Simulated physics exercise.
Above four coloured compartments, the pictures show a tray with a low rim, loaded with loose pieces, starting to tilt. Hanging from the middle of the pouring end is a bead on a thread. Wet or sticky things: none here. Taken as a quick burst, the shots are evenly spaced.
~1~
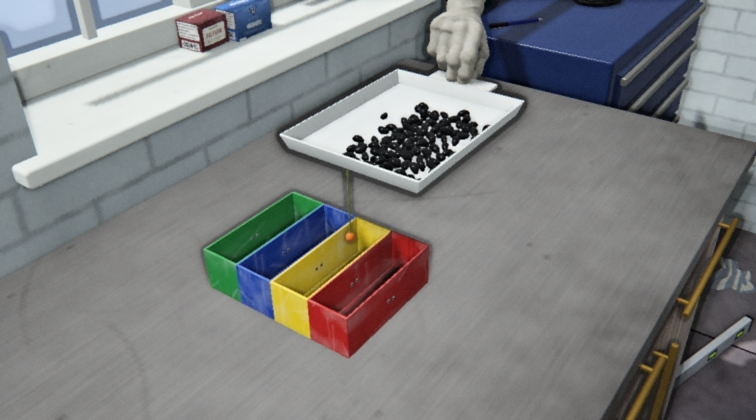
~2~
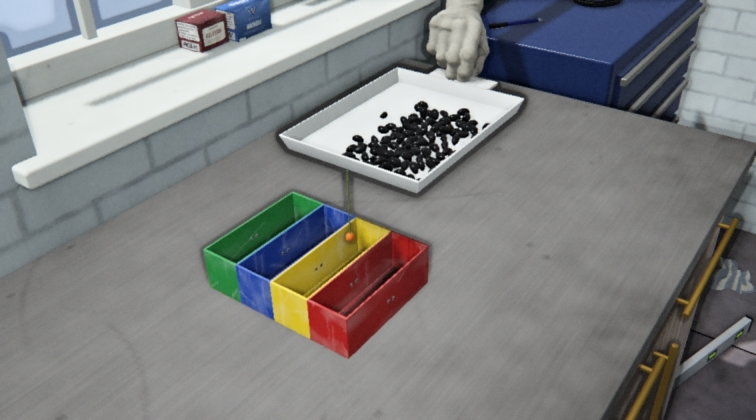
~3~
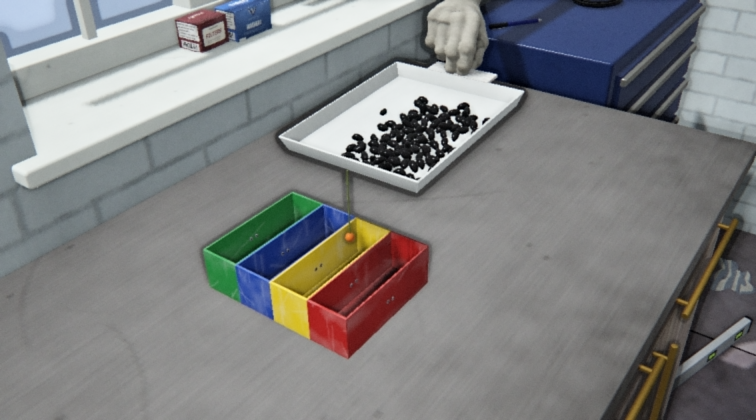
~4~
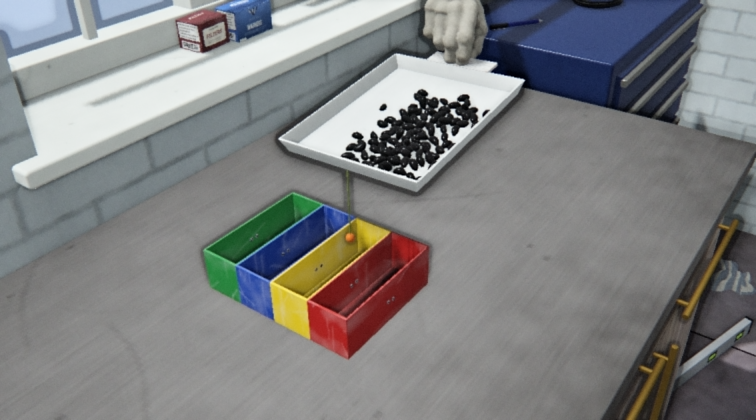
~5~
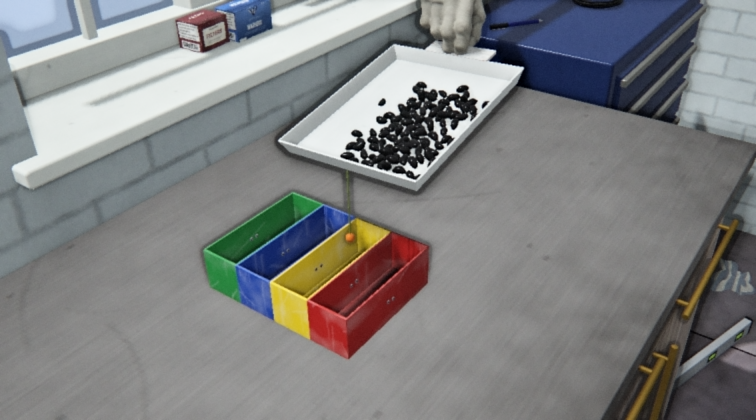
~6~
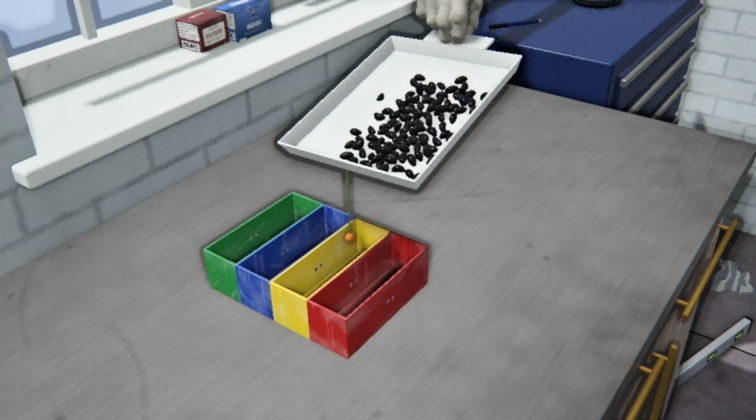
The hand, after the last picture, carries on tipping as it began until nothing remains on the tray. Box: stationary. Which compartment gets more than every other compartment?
The blue compartment gets the most.
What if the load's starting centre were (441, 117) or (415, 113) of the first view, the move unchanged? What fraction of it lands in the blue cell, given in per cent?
Try 1: 40 %; try 2: 40 %.
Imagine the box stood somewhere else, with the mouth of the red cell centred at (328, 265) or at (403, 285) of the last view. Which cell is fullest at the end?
First place: Yellow; second place: That green cell.
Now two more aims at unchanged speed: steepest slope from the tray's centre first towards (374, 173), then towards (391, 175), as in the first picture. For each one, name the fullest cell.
At the first place that red cell, at the second that red cell.
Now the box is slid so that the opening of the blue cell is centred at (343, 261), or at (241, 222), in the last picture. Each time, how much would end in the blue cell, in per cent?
20 %, 0 %.
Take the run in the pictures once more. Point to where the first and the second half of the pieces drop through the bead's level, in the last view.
It goes through near (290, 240) first, then near (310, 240).
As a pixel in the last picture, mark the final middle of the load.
Close to (294, 287) in the last view.
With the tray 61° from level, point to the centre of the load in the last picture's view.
Centre estimate: (353, 140).
Just after the last frame, tray tipped steeply; almost all on the tray; just a few in the green cell.
A moment on, tray tipped past a quarter turn; about a tenth on the tray; roughly a third in the blue cell; roughly a quarter in the yellow cell; about a tenth in the red cell; about a tenth in the green cell; roughly a quarter falling or outside the box.
Further on, tray tipped past a quarter turn; roughly half in the blue cell; roughly a quarter in the yellow cell; roughly a quarter in the red cell; roughly a quarter in the green cell; just a few falling or outside the box.
When it is over, tray tipped past a quarter turn; roughly half in the blue cell; roughly a quarter in the yellow cell; roughly a quarter in the red cell; roughly a quarter in the green cell; just a few outside the box.
